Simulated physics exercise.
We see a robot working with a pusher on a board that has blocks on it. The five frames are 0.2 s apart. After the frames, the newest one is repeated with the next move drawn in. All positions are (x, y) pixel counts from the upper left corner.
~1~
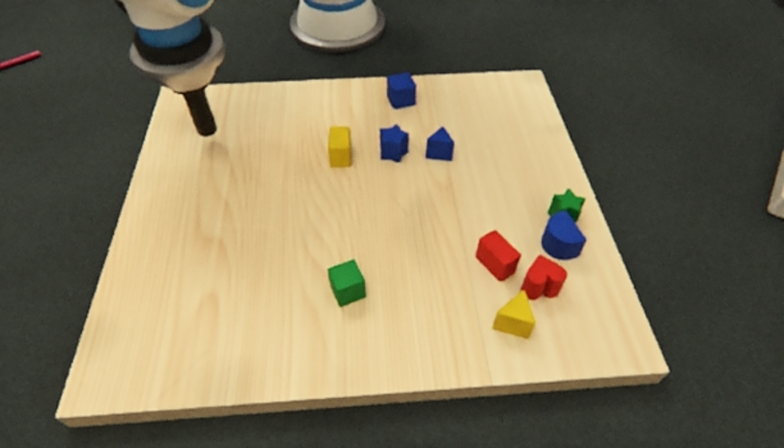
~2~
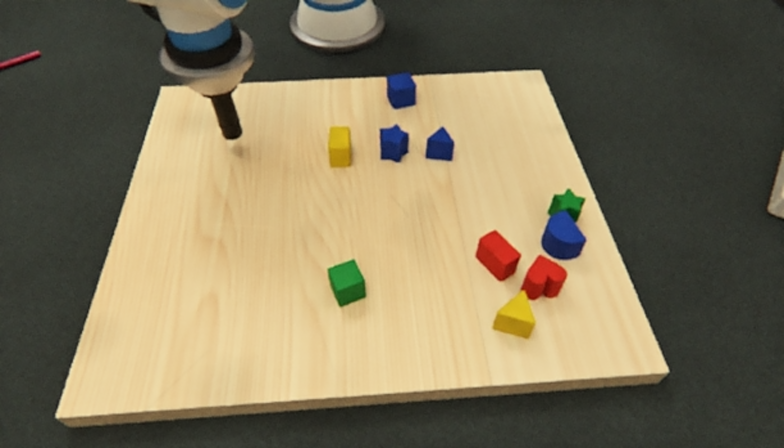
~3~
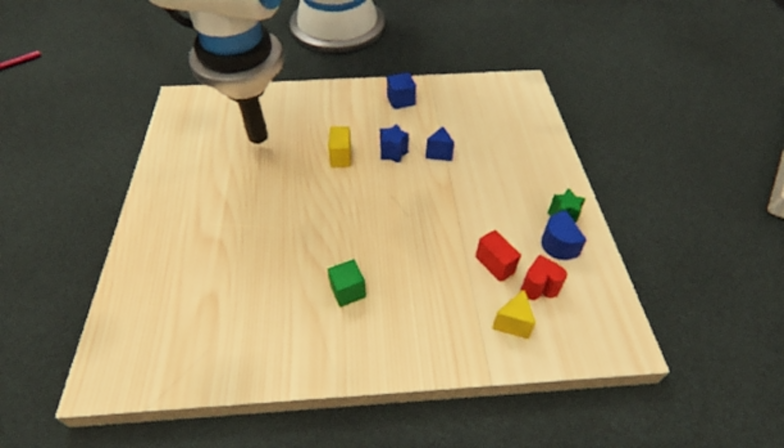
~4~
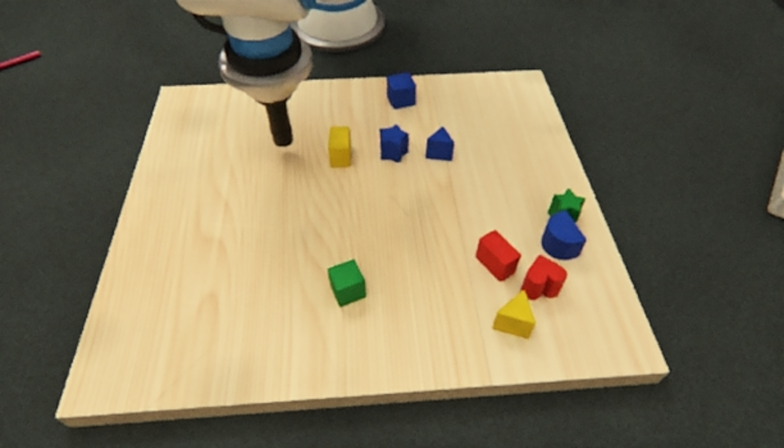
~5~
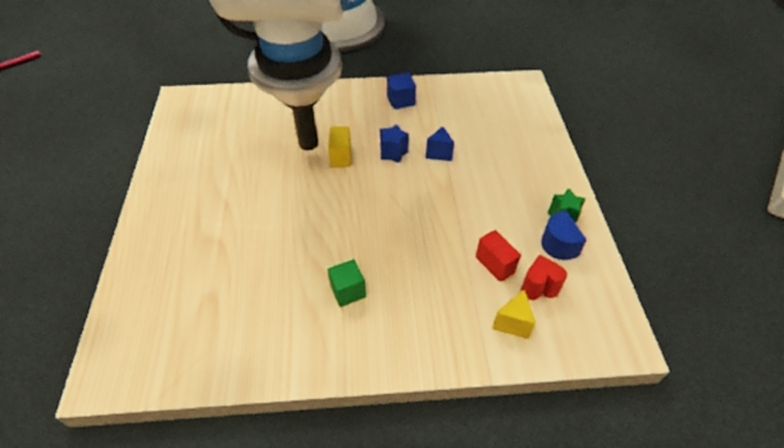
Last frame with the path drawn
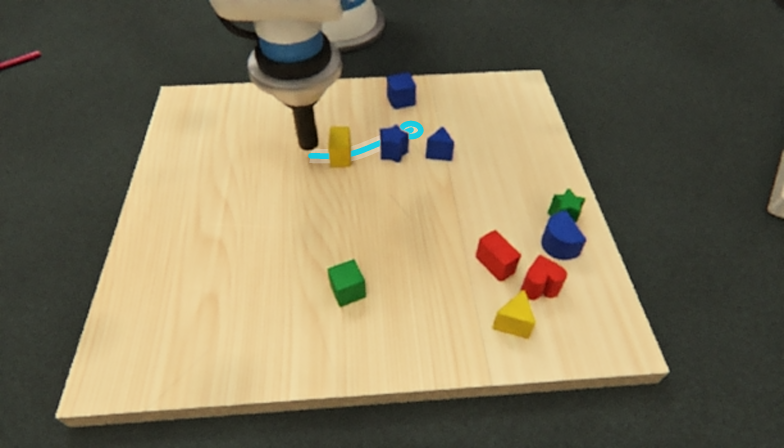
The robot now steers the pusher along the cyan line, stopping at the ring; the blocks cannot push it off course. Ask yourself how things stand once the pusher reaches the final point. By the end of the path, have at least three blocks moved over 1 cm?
That would be a yes.
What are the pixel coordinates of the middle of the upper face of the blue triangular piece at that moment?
It ends at (457, 141).
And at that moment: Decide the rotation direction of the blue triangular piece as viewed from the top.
Against the clock.
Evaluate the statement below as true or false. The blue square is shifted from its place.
My answer: False.
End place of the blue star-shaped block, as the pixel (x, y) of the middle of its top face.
Around pixel (436, 136).
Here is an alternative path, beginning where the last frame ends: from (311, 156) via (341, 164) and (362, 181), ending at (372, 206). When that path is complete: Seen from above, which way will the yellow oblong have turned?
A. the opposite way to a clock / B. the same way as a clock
The answer is A.
The drawn path runs from (311, 156) through (348, 155) and (381, 143) to (411, 130).
On the path given first. One third of the way, pusher (348, 143); yellow oblong (368, 136).
Two thirds of the way, pusher (381, 131); yellow oblong (401, 127), turned 30° clockwise; blue star-shaped block (423, 133), turned 30° clockwise; blue triangular piece (447, 138), turned 25° anticlockwise.
At the end, pusher (412, 119); yellow oblong (419, 124), turned 55° clockwise; blue star-shaped block (436, 136), turned 55° clockwise; blue square not moved; blue triangular piece (457, 141), turned 20° anticlockwise.
